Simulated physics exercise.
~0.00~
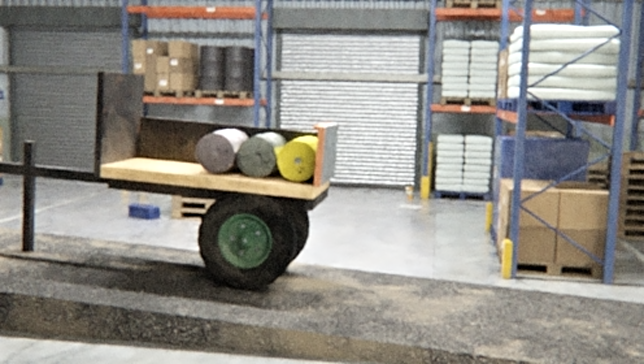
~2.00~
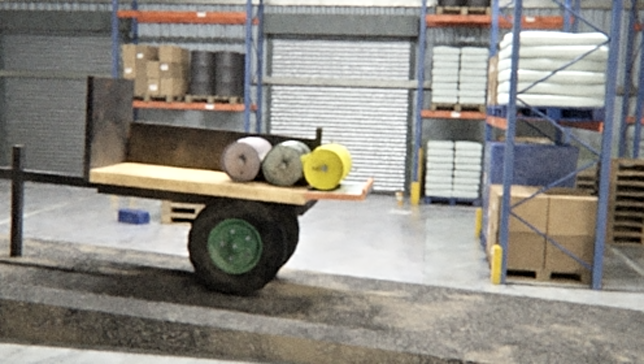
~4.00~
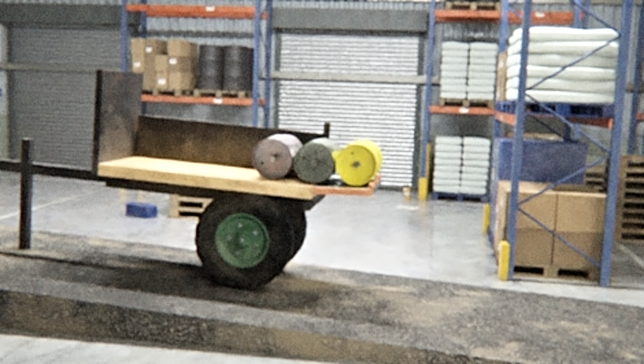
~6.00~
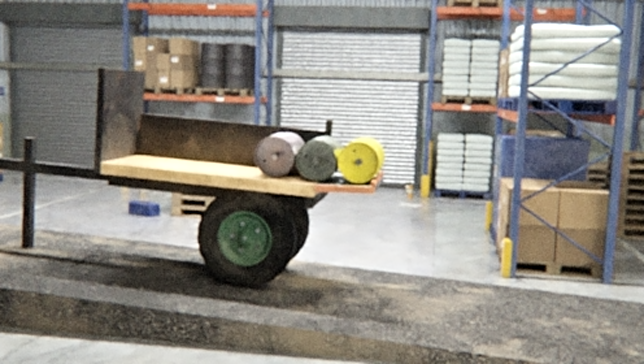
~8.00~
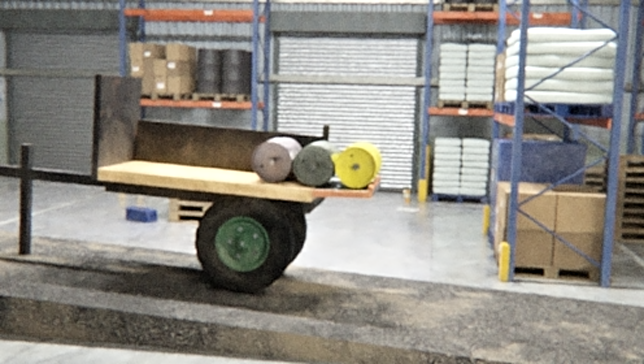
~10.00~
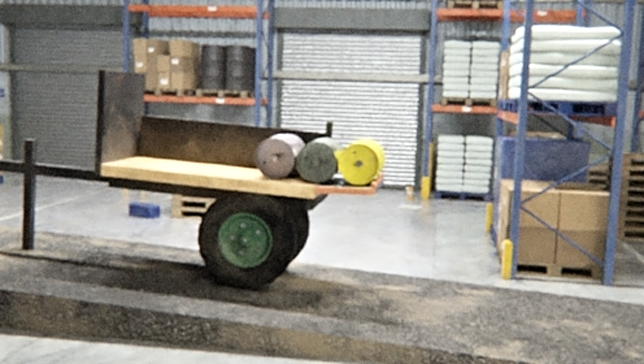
Three kegs roll right as the trailer's tailgate drops, and the yellow one stops on it.
